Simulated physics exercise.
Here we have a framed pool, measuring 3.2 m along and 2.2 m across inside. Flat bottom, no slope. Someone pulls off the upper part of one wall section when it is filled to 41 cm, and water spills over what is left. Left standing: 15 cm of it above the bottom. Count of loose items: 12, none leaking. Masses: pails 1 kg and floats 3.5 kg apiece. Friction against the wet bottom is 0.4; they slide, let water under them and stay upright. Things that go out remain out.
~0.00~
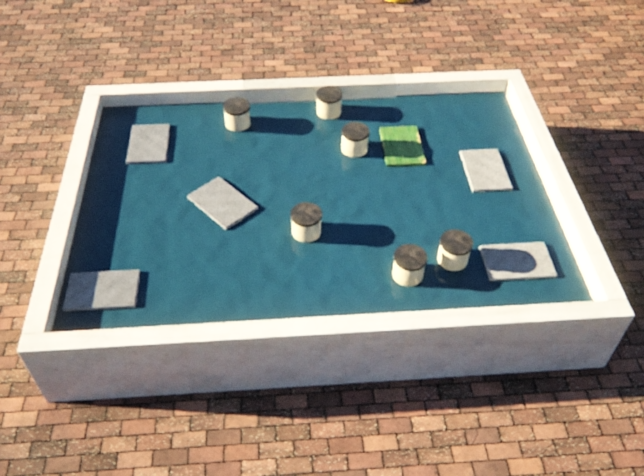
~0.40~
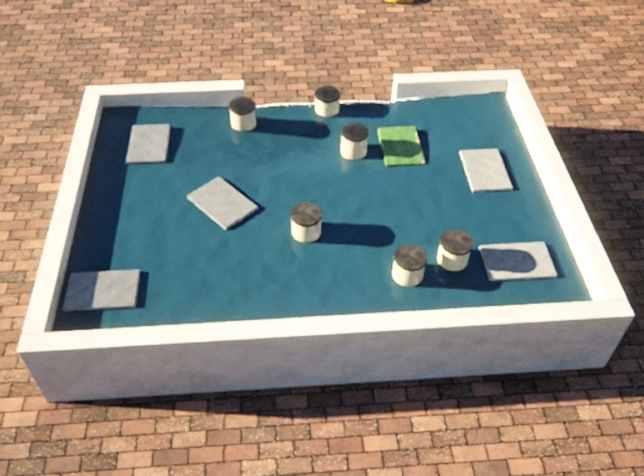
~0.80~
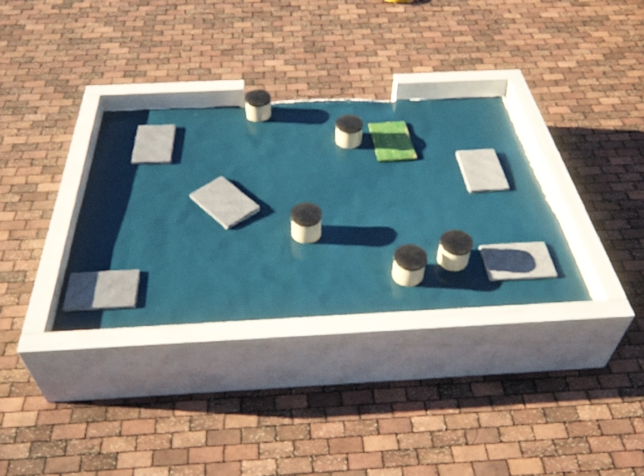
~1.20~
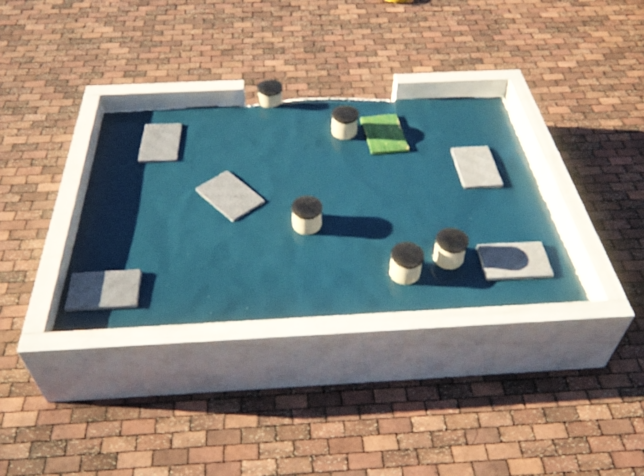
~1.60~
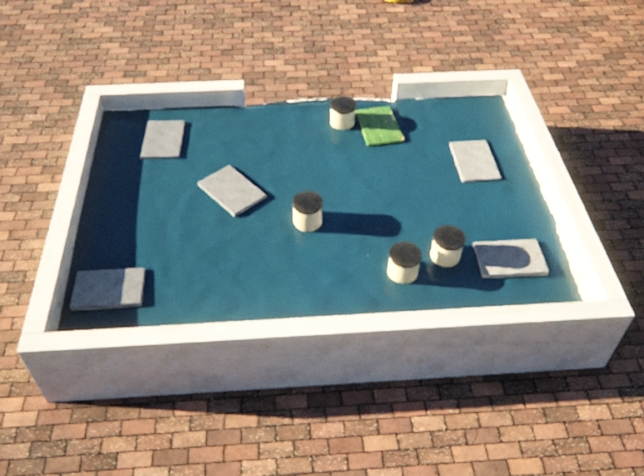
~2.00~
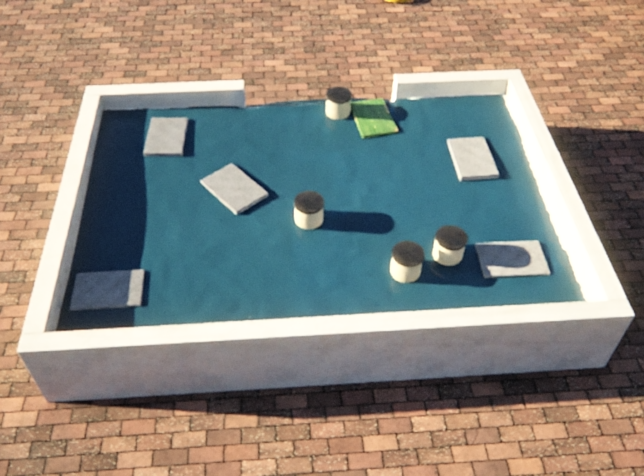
White-walled pool on brick paving losing part of its far wall, with pails and flat floats drifting toward the gap.
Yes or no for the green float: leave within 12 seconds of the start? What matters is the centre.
Note: Green float has gone out by then.
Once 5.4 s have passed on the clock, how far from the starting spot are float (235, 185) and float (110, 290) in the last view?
The shifts read 50 cm and 10 cm, in that sequence.
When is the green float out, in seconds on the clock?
It gets out at about 2.5 s.
After 2.8 s the green float has gone out; 4 of 12 are out; 8 afloat.
After 5.4 s the green float has gone out; 4 of 12 are out; 8 afloat.
After 8.0 s the green float has gone out; 4 of 12 are out; 8 afloat.
After 12.0 s the green float has gone out; 6 of 12 are out; 6 afloat.
